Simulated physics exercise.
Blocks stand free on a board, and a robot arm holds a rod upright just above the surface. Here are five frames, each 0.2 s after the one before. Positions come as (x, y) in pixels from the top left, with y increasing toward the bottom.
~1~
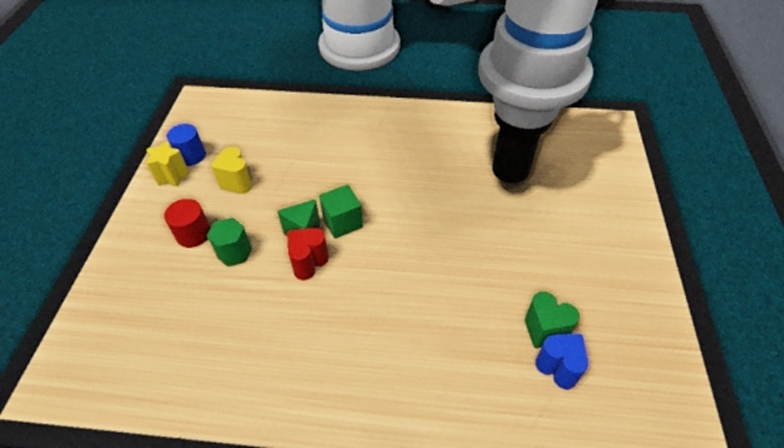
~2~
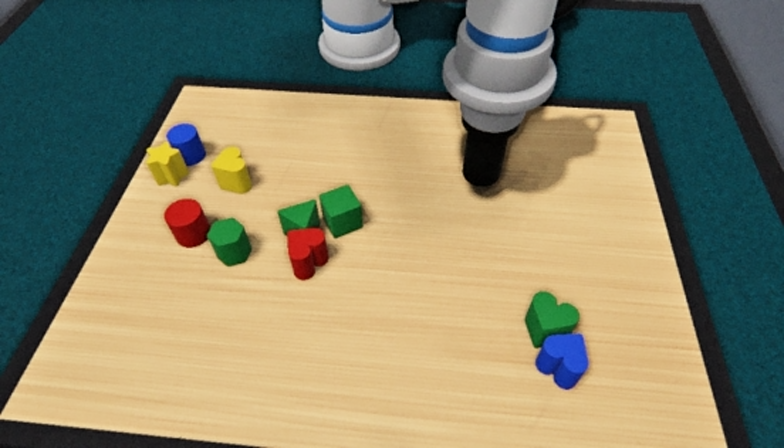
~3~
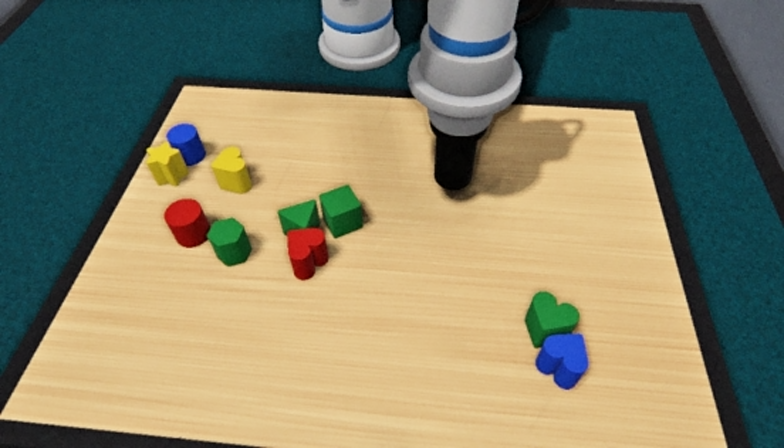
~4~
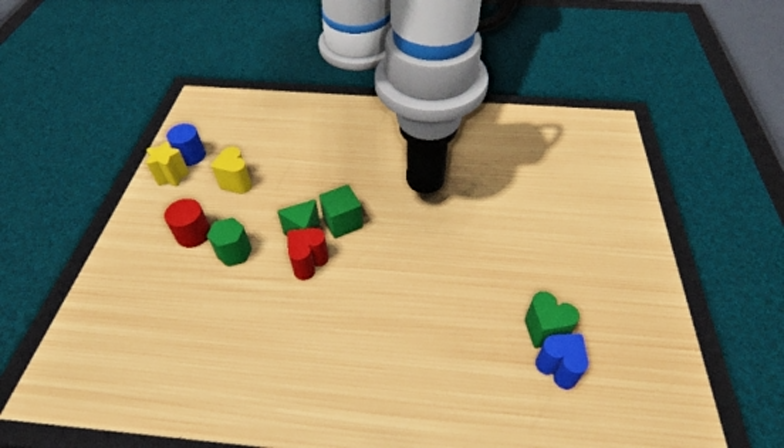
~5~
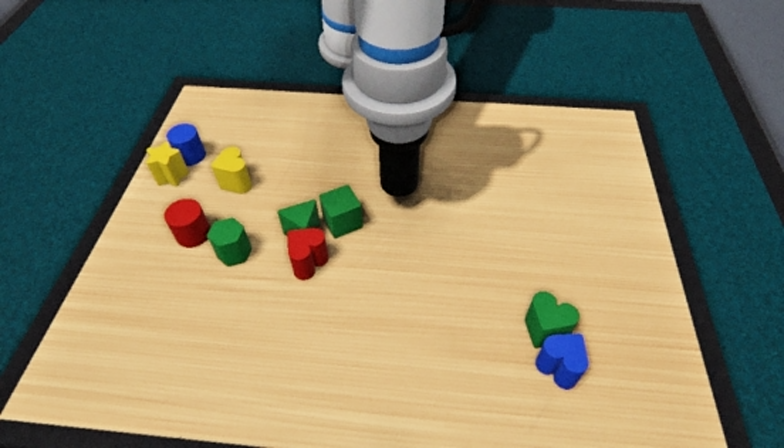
On a light wooden board with dark edges, red, green, blue and yellow blocks sit scattered, mostly toward the left, as a robot arm holds a black rod upright near the back right. The arm moves the rod steadily leftward and slightly forward, nearing the green square block, while every block stays still.
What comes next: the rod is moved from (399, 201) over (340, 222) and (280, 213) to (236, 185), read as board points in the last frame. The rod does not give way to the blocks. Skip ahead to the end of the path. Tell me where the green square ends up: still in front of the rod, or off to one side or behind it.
It ends up beside or behind the rod.
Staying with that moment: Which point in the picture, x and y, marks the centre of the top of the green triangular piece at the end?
At (236, 239).
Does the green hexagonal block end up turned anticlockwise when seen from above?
That would be a no.
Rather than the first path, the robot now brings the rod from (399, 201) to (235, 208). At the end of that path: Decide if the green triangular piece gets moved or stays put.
It gets pushed out of place.
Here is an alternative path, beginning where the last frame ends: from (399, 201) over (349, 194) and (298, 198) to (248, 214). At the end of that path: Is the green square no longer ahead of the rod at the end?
That would be a yes.
What follows on the original path. One third of the way, rod (337, 205); green triangular piece (271, 220), turned 25° anticlockwise; green square (300, 210), turned 15° clockwise.
Two thirds of the way, rod (274, 196); green hexagonal block (207, 237), turned 40° clockwise; green triangular piece (236, 239), turned 75° anticlockwise; green square (248, 215), turned 40° anticlockwise.
At the end, rod (229, 168); green hexagonal block (207, 237), turned 40° clockwise; yellow heart-shaped block (208, 144); green triangular piece (236, 239), turned 75° anticlockwise; red heart-shaped block in place; green square (248, 215), turned 40° anticlockwise.
